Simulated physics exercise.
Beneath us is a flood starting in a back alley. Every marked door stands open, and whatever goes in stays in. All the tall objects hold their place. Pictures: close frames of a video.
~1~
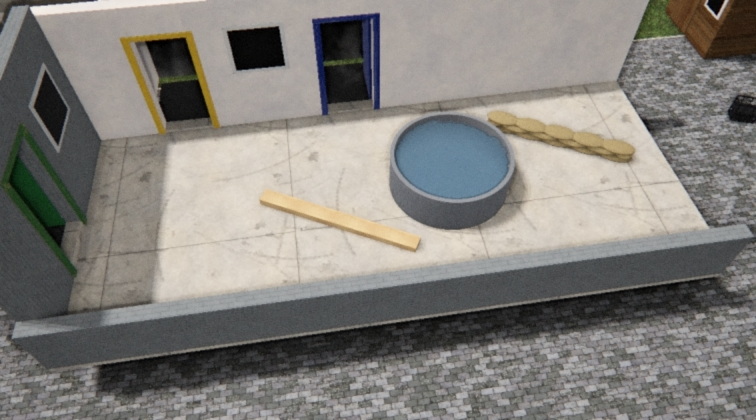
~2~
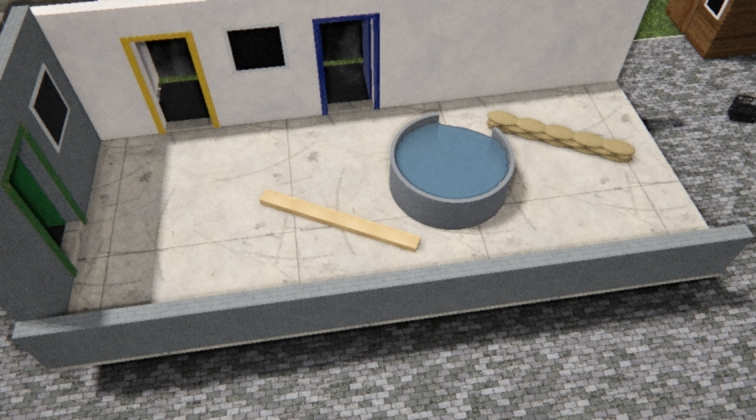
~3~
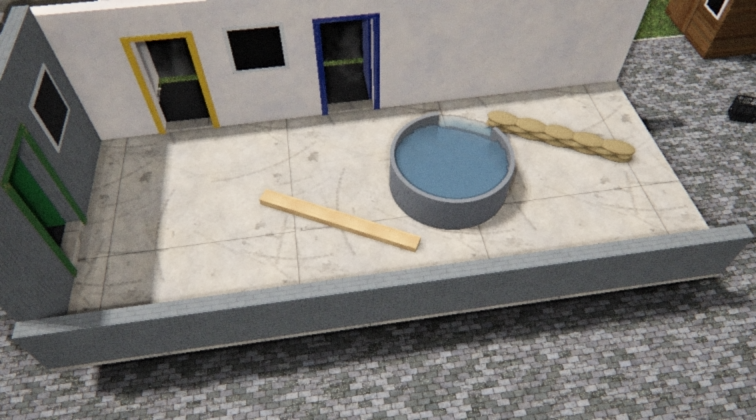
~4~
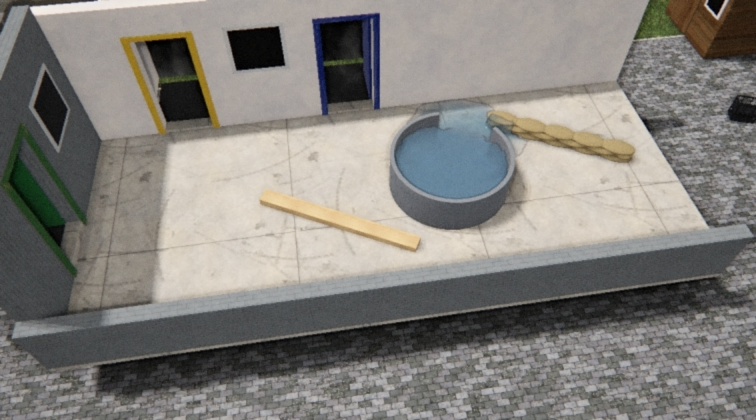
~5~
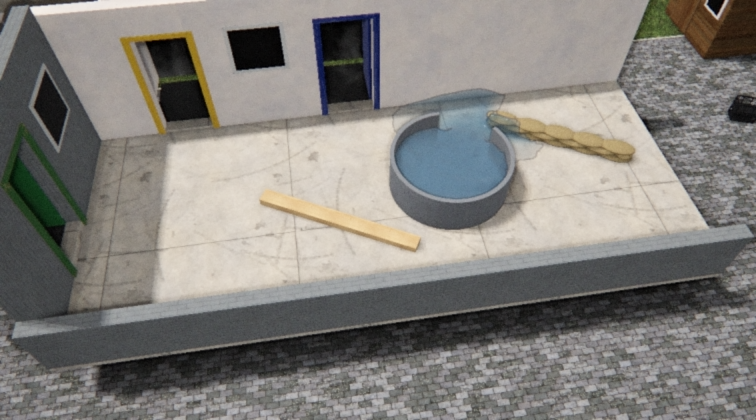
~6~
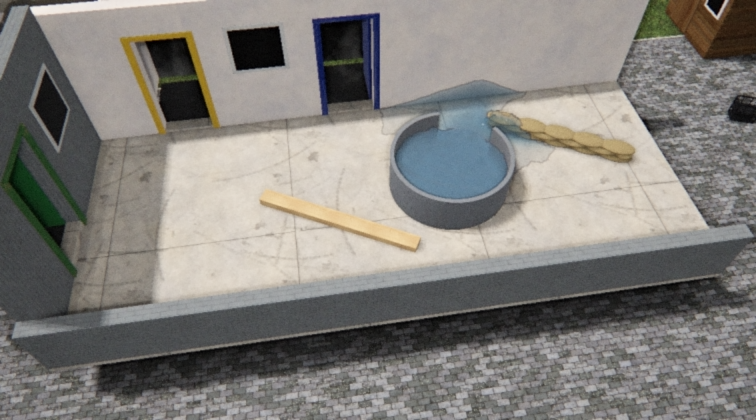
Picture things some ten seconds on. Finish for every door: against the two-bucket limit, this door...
The blue door remains within it; the green door remains within it; the yellow door remains within it.
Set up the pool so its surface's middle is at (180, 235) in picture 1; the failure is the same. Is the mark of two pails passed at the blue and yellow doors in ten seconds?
From what I see, the blue door tops the mark and the yellow door tops the mark too.
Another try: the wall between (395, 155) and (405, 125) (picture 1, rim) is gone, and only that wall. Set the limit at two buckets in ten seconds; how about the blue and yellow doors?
My reading: Blue is over; yellow lets more in.
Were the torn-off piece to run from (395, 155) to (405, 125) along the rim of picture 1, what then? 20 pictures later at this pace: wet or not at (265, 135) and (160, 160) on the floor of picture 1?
Soaked, then soaked.
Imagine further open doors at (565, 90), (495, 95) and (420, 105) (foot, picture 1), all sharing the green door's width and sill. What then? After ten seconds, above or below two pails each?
Door by door: Stays short, gets past, gets past.
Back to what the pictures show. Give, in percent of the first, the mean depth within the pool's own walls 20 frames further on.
Close to 34 %.
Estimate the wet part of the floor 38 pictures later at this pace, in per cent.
About 70 per cent.
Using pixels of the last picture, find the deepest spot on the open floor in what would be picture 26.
Somewhere around pixel (459, 107).
A moment on, water covers 20 % of the floor; the blue door wet at the sill, nothing in, the green door not reached, the yellow door not reached.
Next, water covers 35 % of the floor; the blue door wet at the sill, nothing in, the green door not reached, the yellow door not reached.
Then, water covers 55 % of the floor; the blue door under two buckets in, the green door not reached, the yellow door wet at the sill, nothing in.
Later, water covers 70 % of the floor; the blue door under two buckets in, the green door wet at the sill, nothing in, the yellow door wet at the sill, nothing in.
In the end, water covers 80 % of the floor; the blue door under two buckets in, the green door wet at the sill, nothing in, the yellow door wet at the sill, nothing in.
